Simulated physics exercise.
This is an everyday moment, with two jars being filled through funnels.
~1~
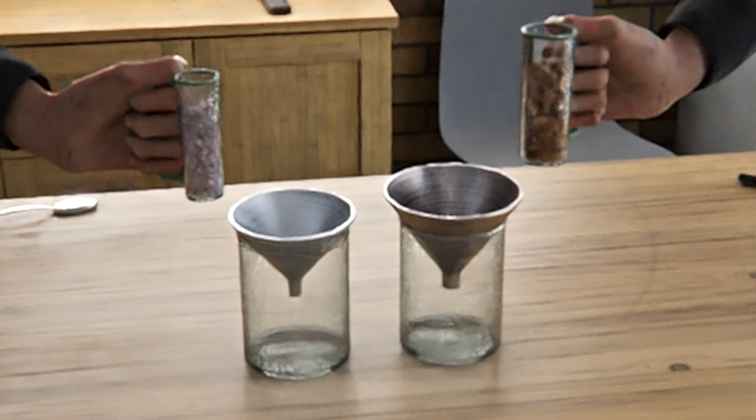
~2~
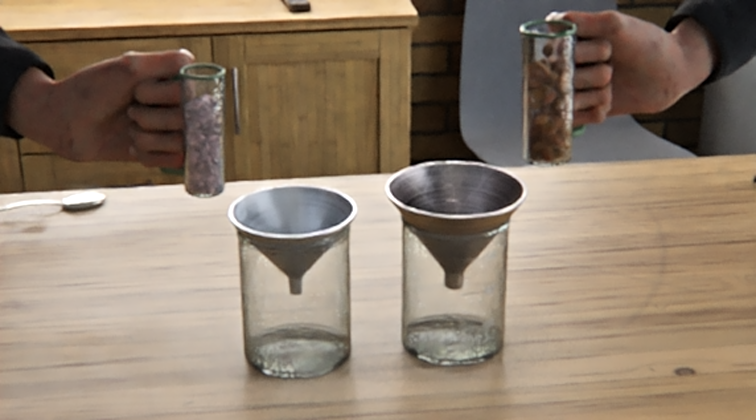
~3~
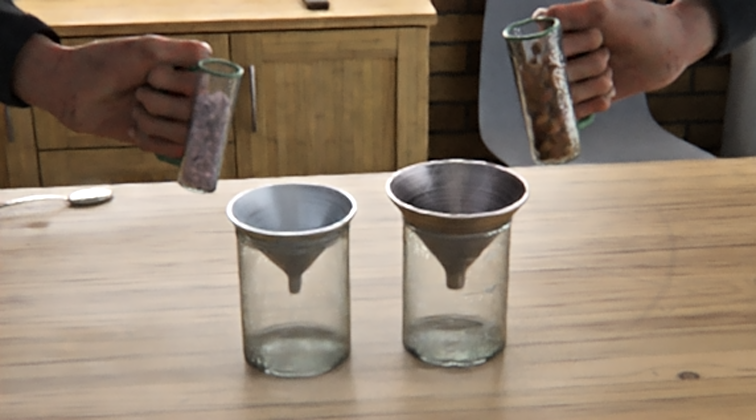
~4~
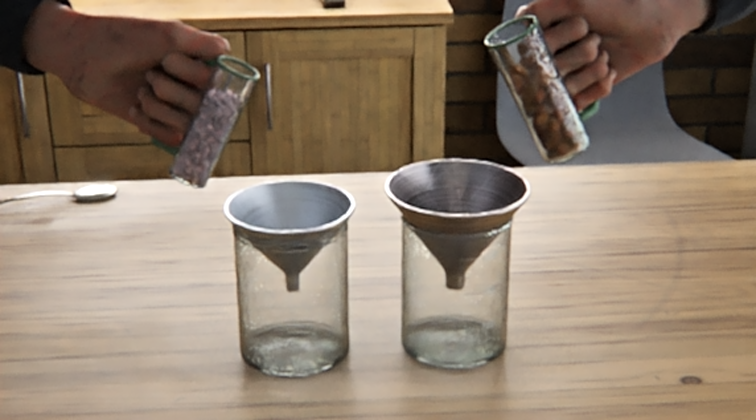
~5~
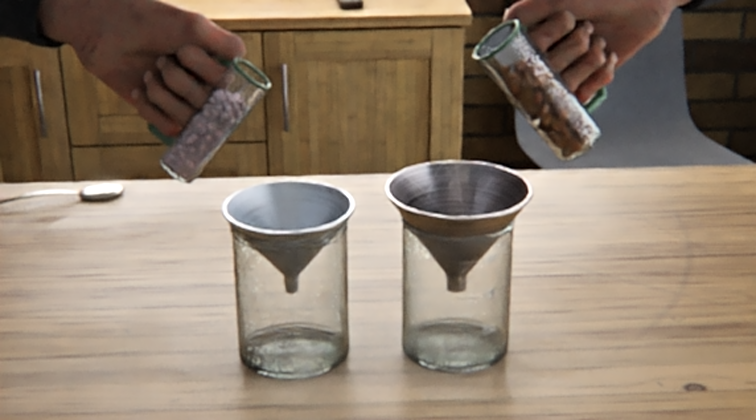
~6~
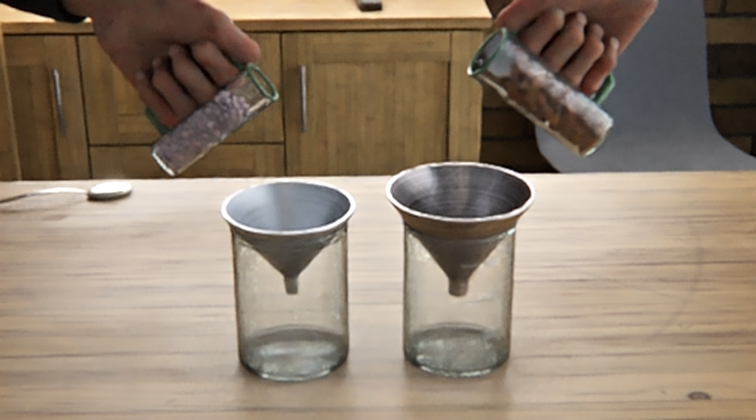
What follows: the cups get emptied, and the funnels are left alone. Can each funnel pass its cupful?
The left funnel jams; the right one jams.
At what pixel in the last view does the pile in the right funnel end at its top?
My guess is somewhere close to (431, 214).
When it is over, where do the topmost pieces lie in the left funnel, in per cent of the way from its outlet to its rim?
It sits at around 75 per cent.
Then, 0.44 s on from there, left, the whole lot still in the cup; right, the whole lot still in the cup.
Then, 0.83 s on from there, left, the bulk still in the cup, a little in or over the funnel; right, the whole lot still in the cup.
Then, 1.16 s on from there, left, a little still in the cup, all but a few in or over the funnel, only a few down in the jar; right, near half still in the cup, near half in or over the funnel, only a few down in the jar.
In the end, left, all but a few stuck in the funnel, only a few down in the jar; right, all but a few stuck in the funnel, only a few down in the jar.
